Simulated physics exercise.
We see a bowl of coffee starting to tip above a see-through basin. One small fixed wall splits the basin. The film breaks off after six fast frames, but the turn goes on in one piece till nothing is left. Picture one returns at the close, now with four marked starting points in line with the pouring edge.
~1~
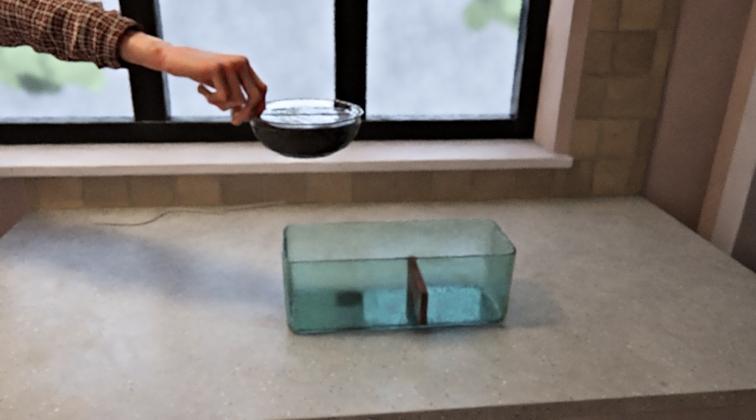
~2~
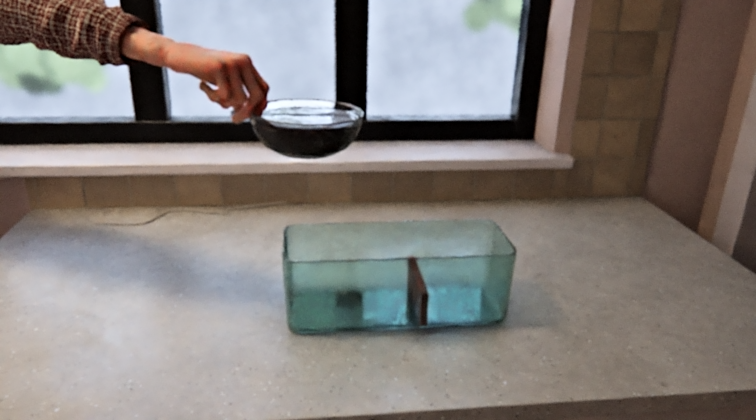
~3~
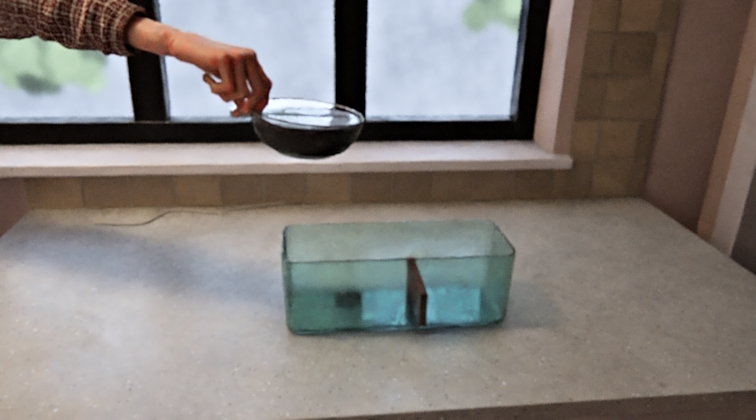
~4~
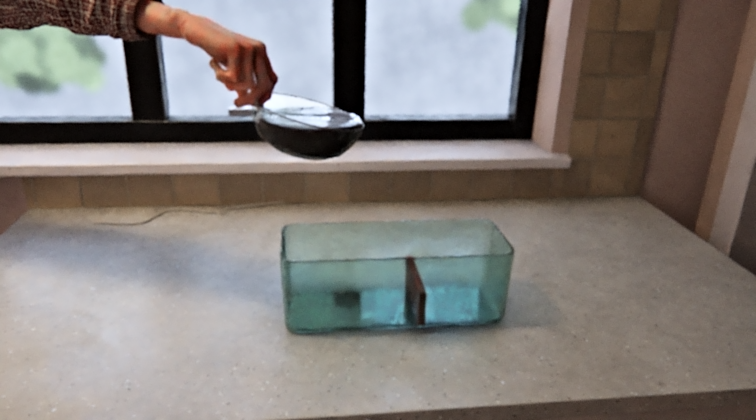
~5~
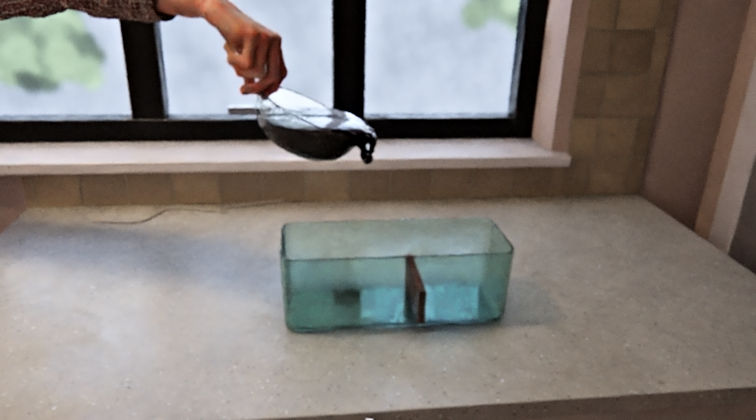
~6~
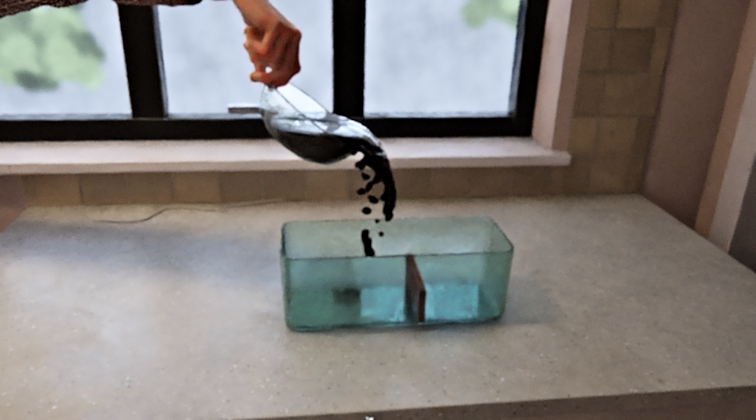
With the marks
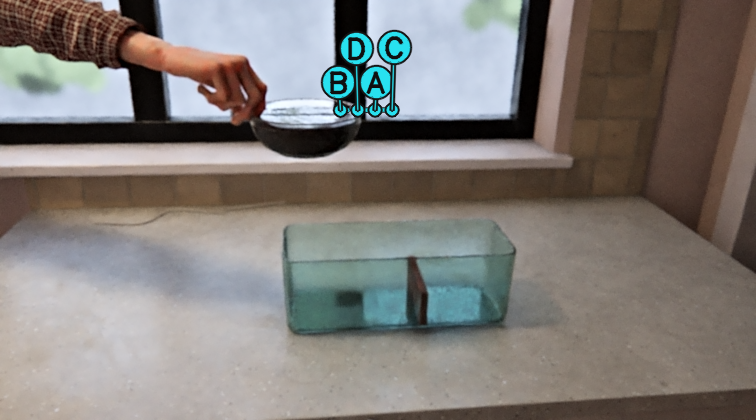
On a pale countertop by a window, a hand held a clear bowl of coffee above a see-through basin with a brown divider, then gradually tilted it rightward until dark liquid poured over the lip.
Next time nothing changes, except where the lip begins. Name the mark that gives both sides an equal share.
Choose A.
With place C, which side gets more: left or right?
The right side.
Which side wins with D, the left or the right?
The left one.
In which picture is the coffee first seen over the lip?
In picture 4.
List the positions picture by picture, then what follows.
Upright, lip at (360, 110); basin from (287, 329) to (505, 319); top of the wall at (417, 273); nothing has left yet, in the first frame.
Upright, lip at (361, 112); nothing has left yet, in the second frame.
Tipped about 7°, lip at (362, 117); nothing has left yet, in the third frame.
Tipped about 15°, lip at (361, 124); coffee is over the lip, down to (361, 124), in the fourth frame.
Tipped about 25°, lip at (361, 132); coffee is over the lip, down to (366, 159), in the fifth frame.
Tipped about 38°, lip at (358, 143); coffee is over the lip, down to (366, 236), in the sixth frame.
On the marked copy, A at (375, 110); B at (340, 110); C at (392, 109); D at (357, 110).
With A, about 47 % ends left of the wall and 51 % right of it.
With B, about 98 % ends left of the wall and 1 % right of it.
With C, about 27 % ends left of the wall and 73 % right of it.
With D, about 84 % ends left of the wall and 15 % right of it.
